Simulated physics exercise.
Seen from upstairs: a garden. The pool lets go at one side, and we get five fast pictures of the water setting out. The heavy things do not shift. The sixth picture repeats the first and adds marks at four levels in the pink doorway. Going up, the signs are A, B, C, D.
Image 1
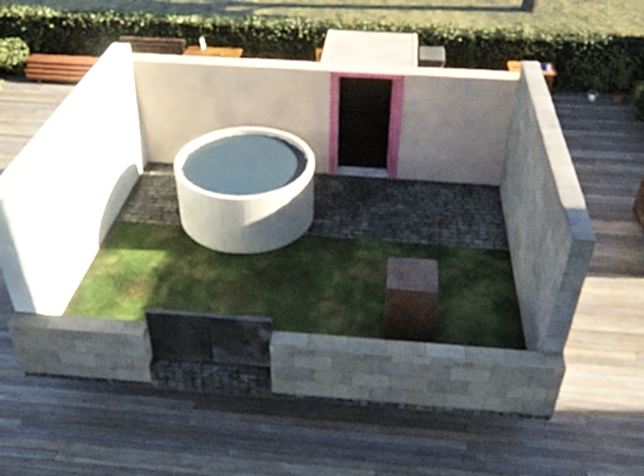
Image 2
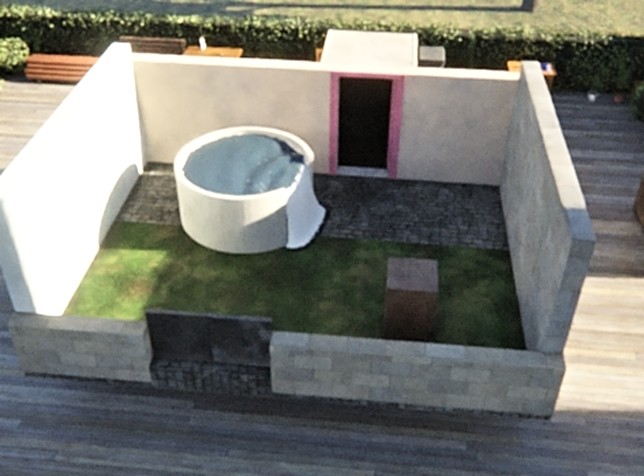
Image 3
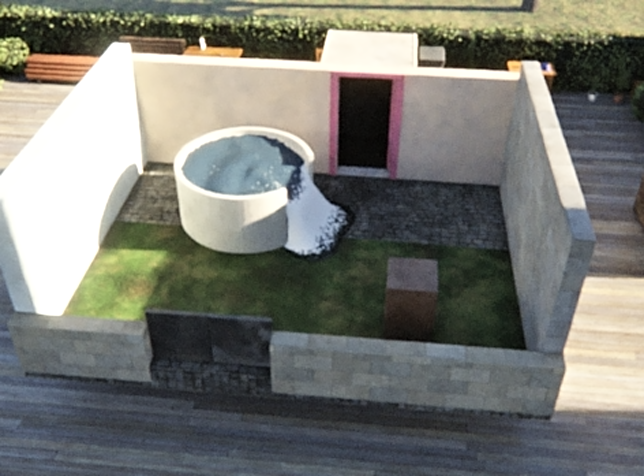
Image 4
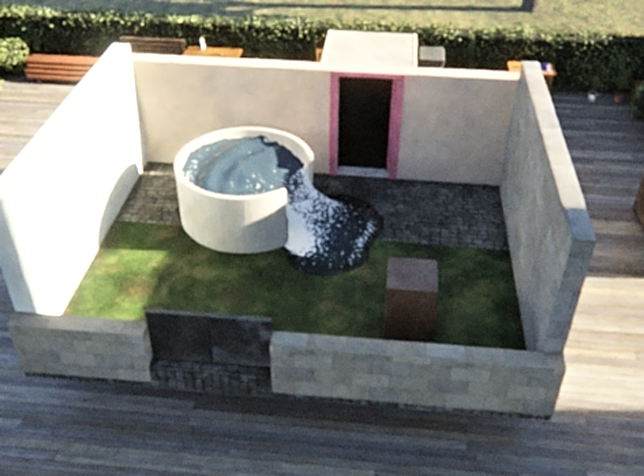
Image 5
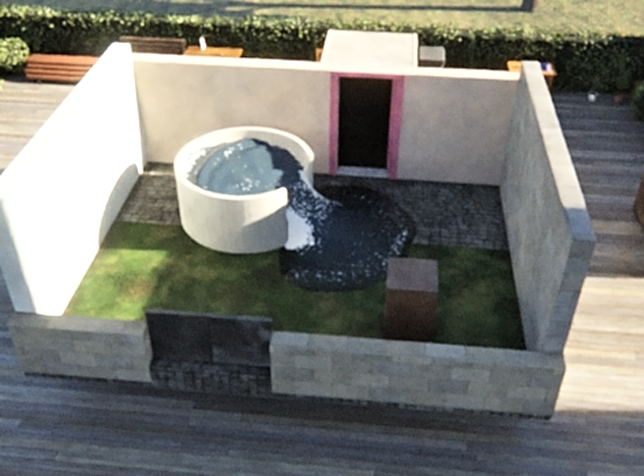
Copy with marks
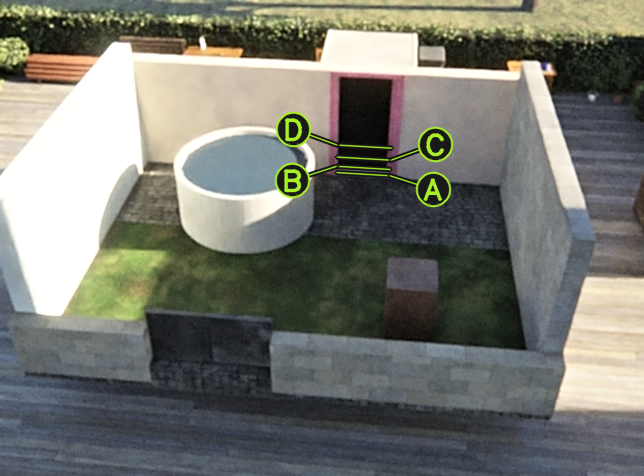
In the video, seen from above, a round white pool stands in a walled yard with a pink-framed doorway; water pours through its right side and spreads in a dark, foam-flecked patch across the paving and grass.
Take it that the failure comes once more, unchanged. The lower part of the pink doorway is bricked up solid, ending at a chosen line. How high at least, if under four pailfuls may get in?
B will do.
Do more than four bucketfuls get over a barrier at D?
No.
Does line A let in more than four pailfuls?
Yes.
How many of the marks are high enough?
Three.
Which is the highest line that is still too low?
A.
In lime, A at (363, 174); B at (363, 167); C at (363, 158); D at (364, 146); from the bottom up A, B, C, D.
With A, about 10 bucketfuls get in.
With B, nothing gets over.
With C, nothing gets over.
With D, nothing gets over.
